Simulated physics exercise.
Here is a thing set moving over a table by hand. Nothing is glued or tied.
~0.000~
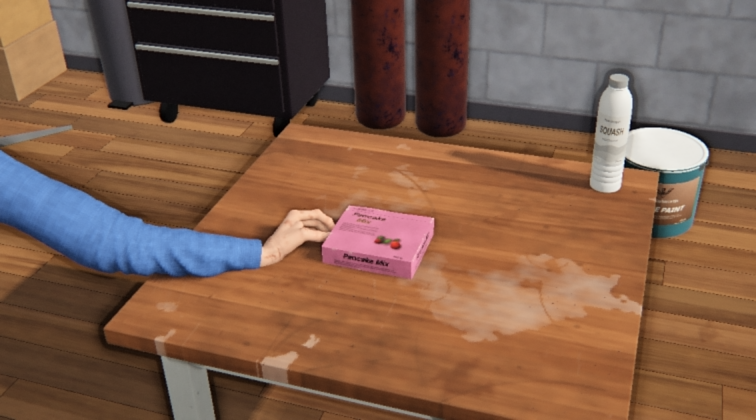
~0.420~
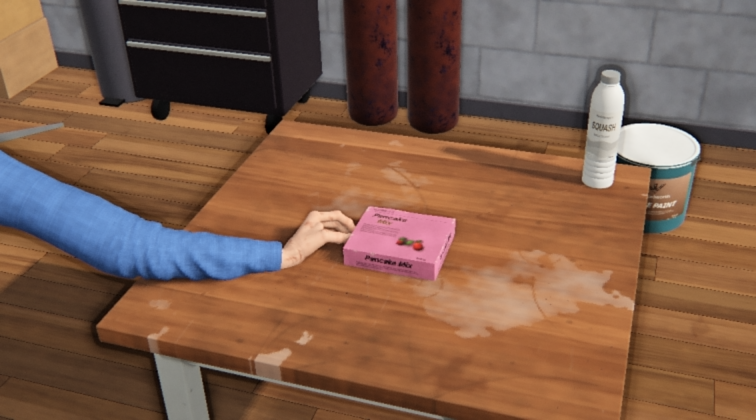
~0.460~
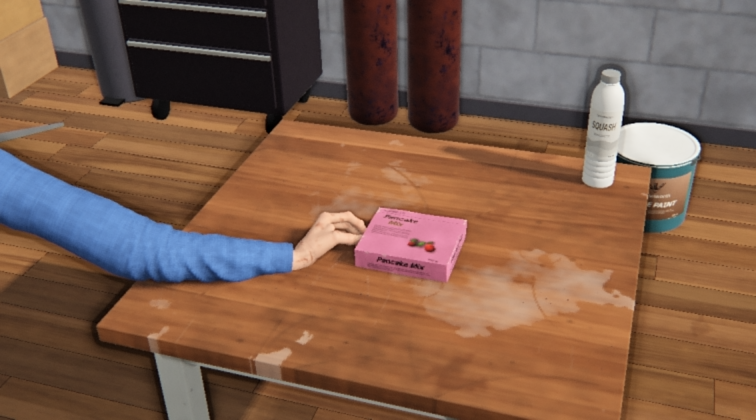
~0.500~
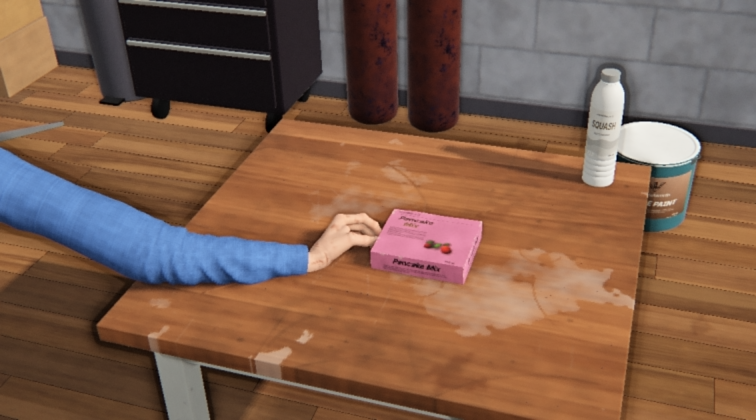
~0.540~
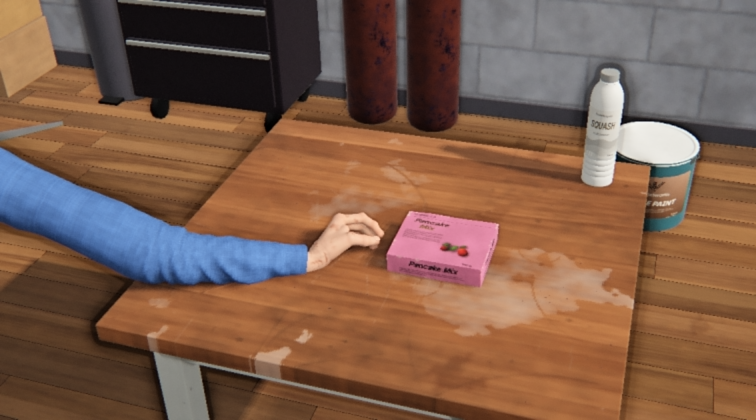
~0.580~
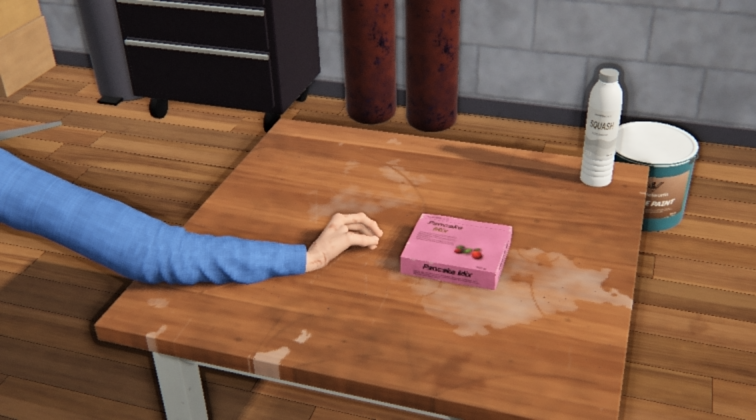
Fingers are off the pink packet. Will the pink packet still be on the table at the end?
The pink packet remains on top.
By 0.82 s, pink packet moved about its own width near (496, 256).
By 1.06 s, pink packet resting near (496, 256).
When it is over (1.3 s), moved from the start, pink packet. End places, in pixels of the last picture, pink packet near (496, 256).
